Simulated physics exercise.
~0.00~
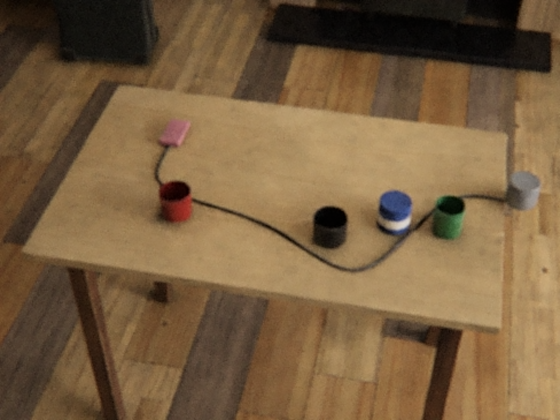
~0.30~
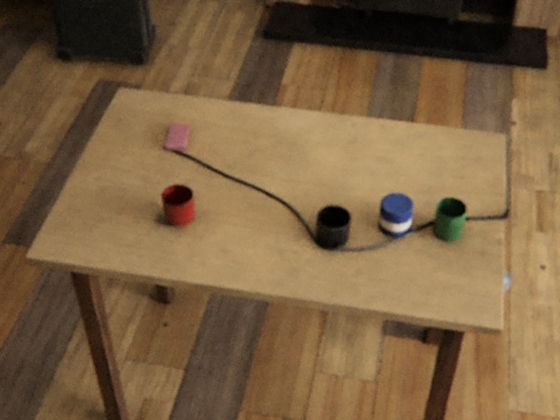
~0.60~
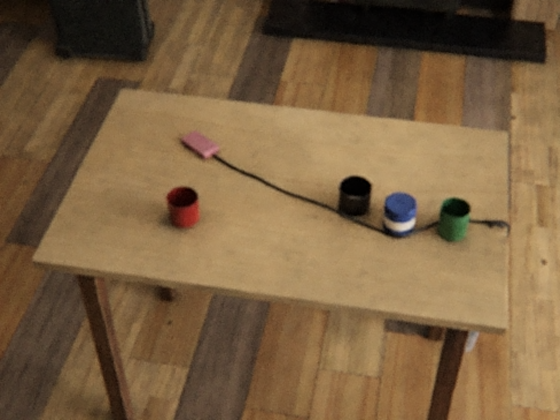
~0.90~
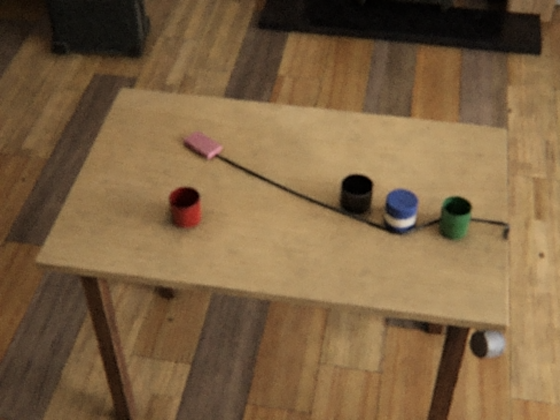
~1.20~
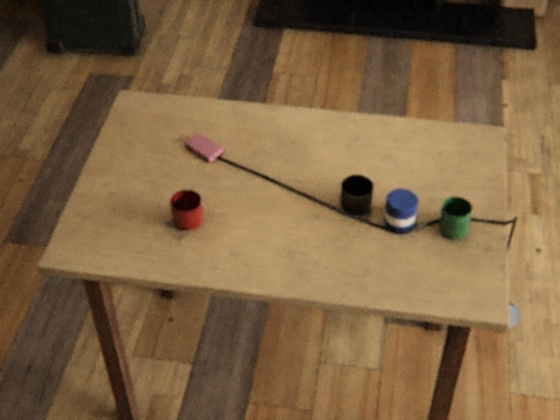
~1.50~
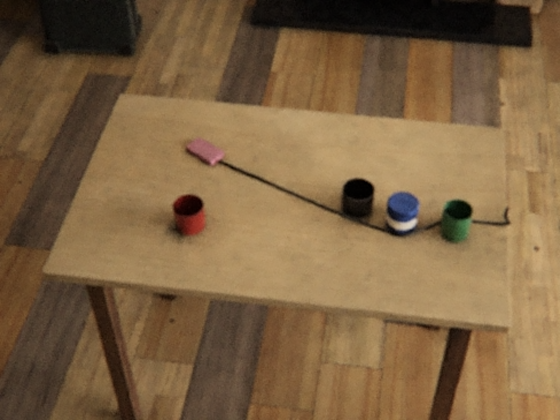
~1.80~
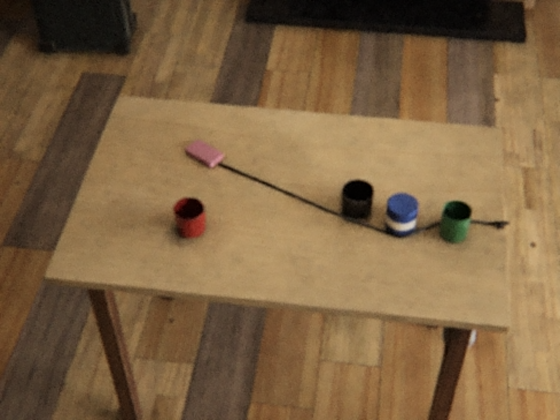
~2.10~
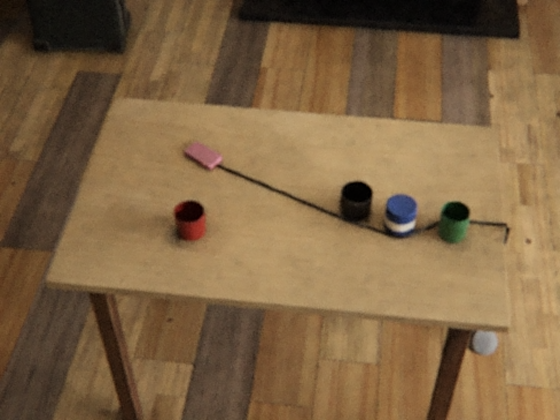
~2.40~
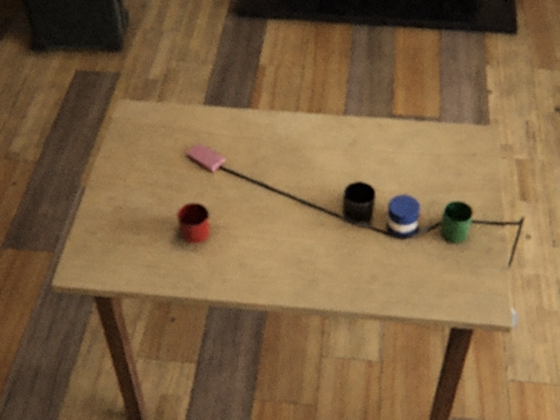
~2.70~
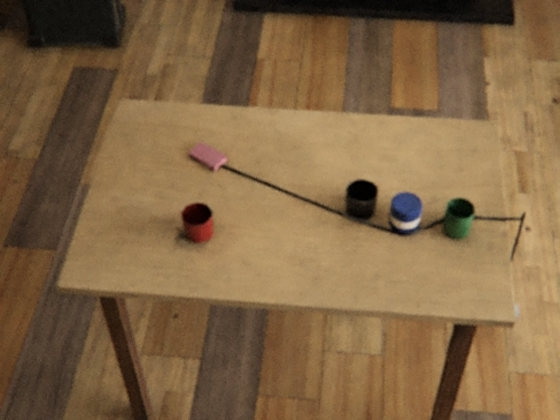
The clip shows a table with cups, a blue tin and a pink phone wired to a grey object dropping off the right edge. The cable tightens, shifting the phone and black mug rightward, and the grey object swings below while everything else stays on the table.
